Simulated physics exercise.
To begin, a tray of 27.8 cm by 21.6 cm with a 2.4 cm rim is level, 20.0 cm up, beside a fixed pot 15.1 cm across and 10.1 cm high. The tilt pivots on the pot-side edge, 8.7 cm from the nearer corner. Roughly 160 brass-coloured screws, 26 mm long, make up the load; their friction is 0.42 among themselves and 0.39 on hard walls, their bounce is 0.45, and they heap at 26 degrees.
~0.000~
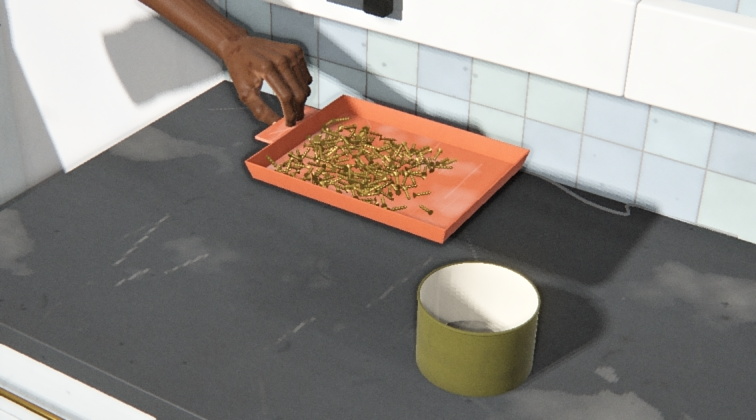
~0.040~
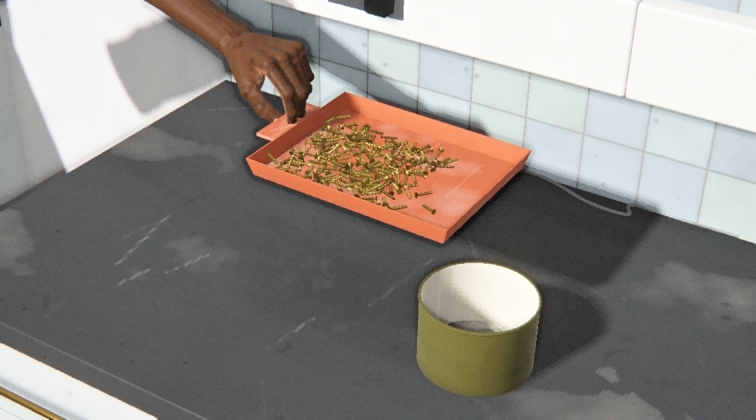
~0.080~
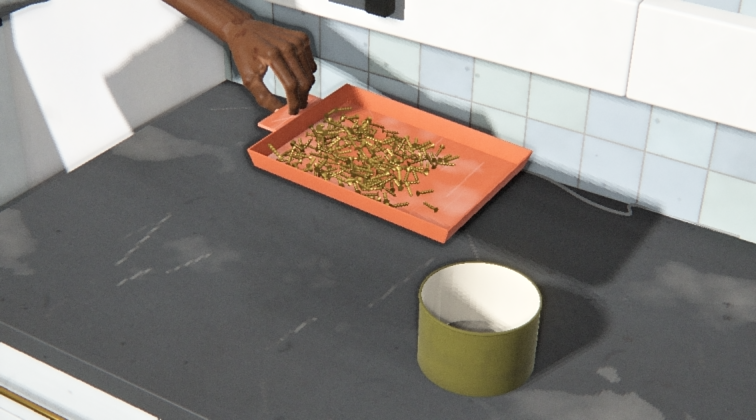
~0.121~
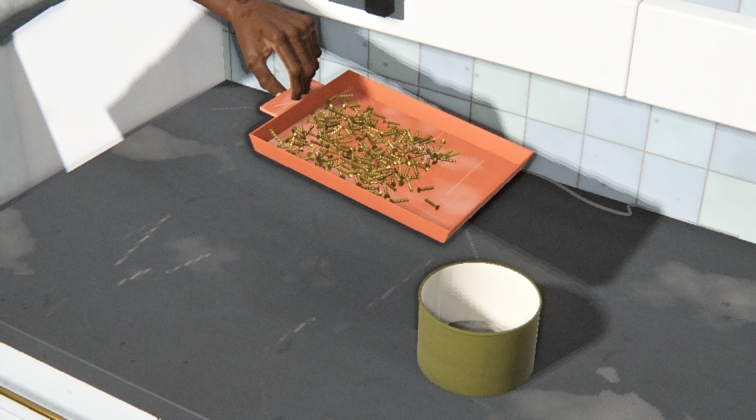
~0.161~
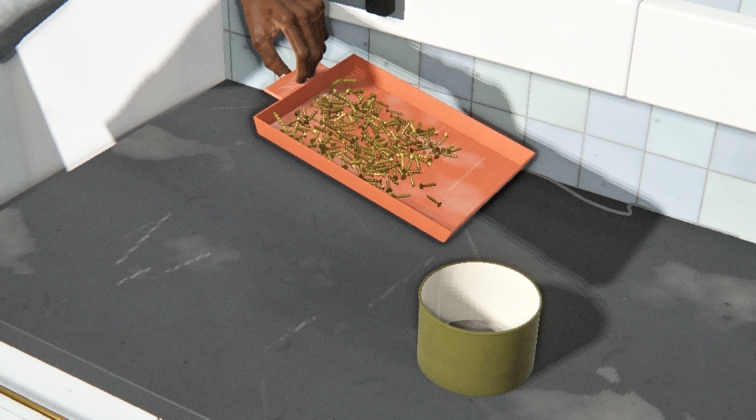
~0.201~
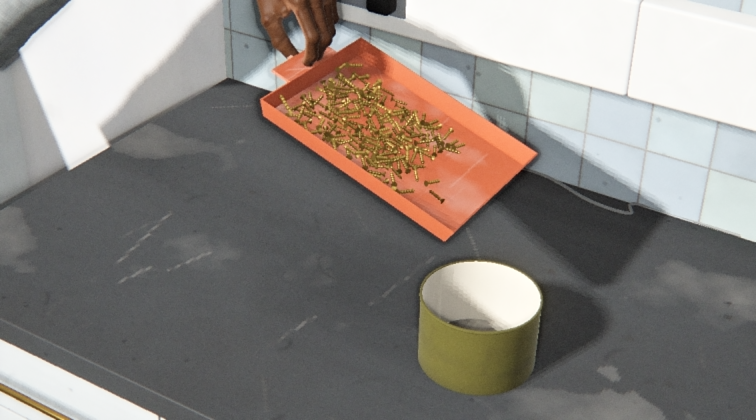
An orange tray scattered with small brass-coloured screws rests on a dark, pale-streaked countertop, seen from above at an angle, with pale blue tiles and white walls behind. A hand reaches in from the upper left to grip its tab, and an olive-green round pot with a white inside stands at lower right. The hand lifts the tray's left end, slowly then faster, tilting it toward the right while the screws keep their places on it and the camera stays still.
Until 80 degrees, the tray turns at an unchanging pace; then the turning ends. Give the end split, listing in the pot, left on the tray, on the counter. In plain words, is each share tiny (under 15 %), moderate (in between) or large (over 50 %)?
Pot: Moderate; left on the tray: Tiny; counter: Large.
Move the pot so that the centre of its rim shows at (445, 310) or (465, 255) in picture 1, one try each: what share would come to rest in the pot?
That gives roughly 10 per cent and then 5 per cent.
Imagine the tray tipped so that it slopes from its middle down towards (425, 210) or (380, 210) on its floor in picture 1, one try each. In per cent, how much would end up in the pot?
That would be close to 65 per cent, then close to 30 per cent.
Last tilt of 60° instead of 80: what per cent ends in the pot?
Roughly 30 %.
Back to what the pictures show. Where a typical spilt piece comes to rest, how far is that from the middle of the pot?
Distance: Some 18 cm.
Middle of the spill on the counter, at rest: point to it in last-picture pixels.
(592, 344).
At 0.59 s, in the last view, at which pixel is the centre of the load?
Close to pixel (491, 191).
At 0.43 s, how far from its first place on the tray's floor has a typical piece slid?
Roughly 4 cm.
Then, at 0.43 s, tilt 50 degrees; the tray holds 100 %, the pot 0 %.
Then, at 0.59 s, tilt 71 degrees; the tray holds 95 %, the pot 0 %.
After 0.86 s, tilt 80 degrees; the tray holds 10 %, the pot 25 %.
At rest (2.1 s), pot 35 %, tray 0 %, counter 65 %.
